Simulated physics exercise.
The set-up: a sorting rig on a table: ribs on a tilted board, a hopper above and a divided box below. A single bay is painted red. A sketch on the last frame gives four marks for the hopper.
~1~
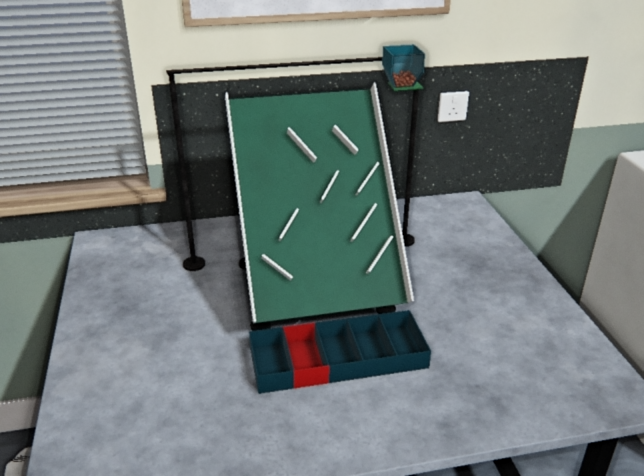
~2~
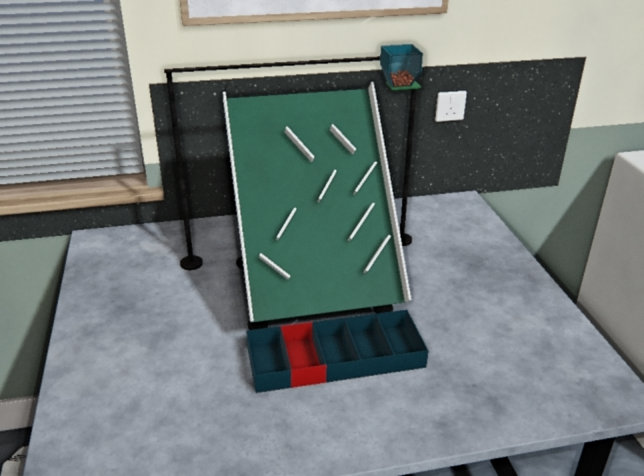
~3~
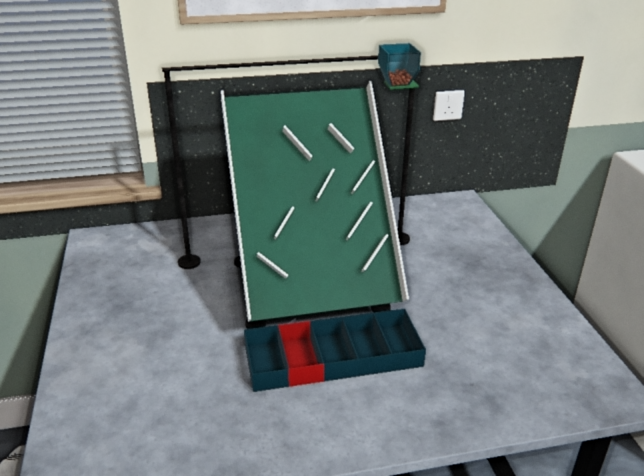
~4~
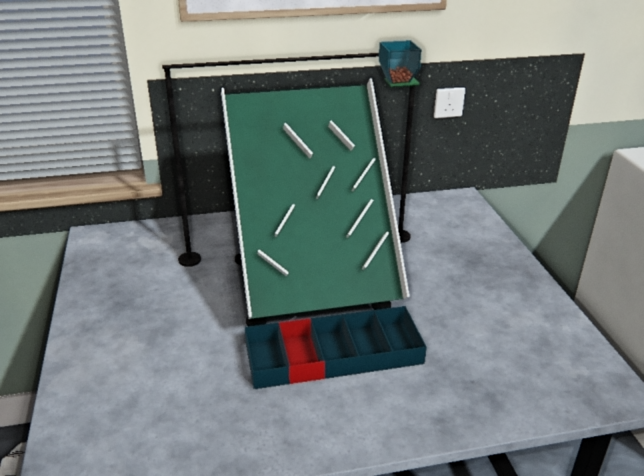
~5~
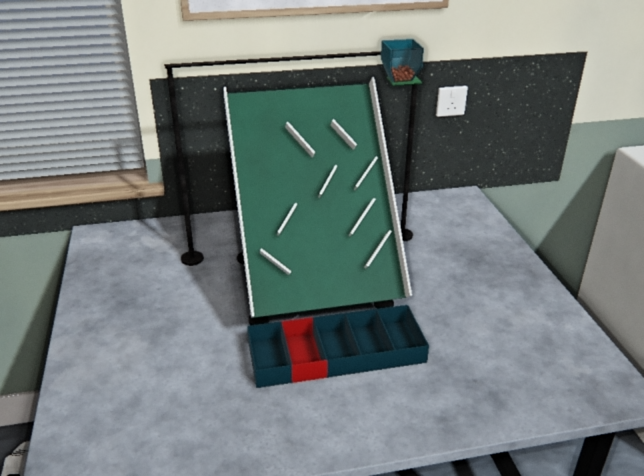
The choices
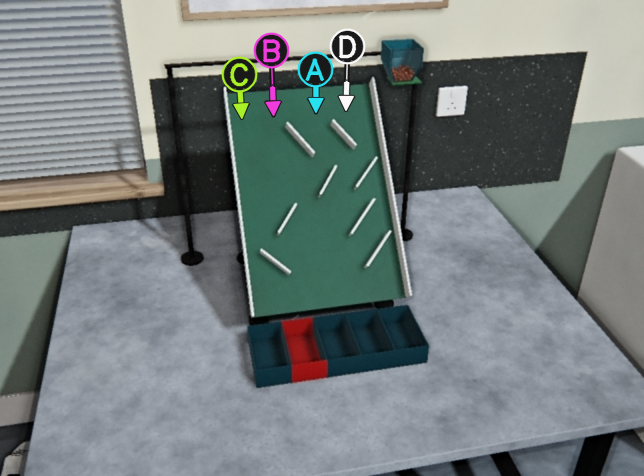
A tilted green board with pale ribs standing on a grey table, a small hopper above and a divided box below, nothing moving.
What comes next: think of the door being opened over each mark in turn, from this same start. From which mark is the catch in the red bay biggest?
Take A.
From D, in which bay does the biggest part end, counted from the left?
It is the third one.
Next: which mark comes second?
Here it is mark B.
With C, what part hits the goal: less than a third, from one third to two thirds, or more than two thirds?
It is less than a third.
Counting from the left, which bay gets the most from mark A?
The second from the left.
On the marked copy, mark A meets the board at (315, 107); mark B meets the board at (273, 110); mark C meets the board at (241, 113); mark D meets the board at (346, 105).
For mark A, about two thirds in the red bay, about a quarter in other bays, a small part outside the box.
For mark B, a small part in the red bay, most in other bays, a small part outside the box.
For mark C, a stray few in the red bay, nearly all in other bays, a small part outside the box.
For mark D, a small part in the red bay, most in other bays, a stray few held on the board, a small part outside the box.
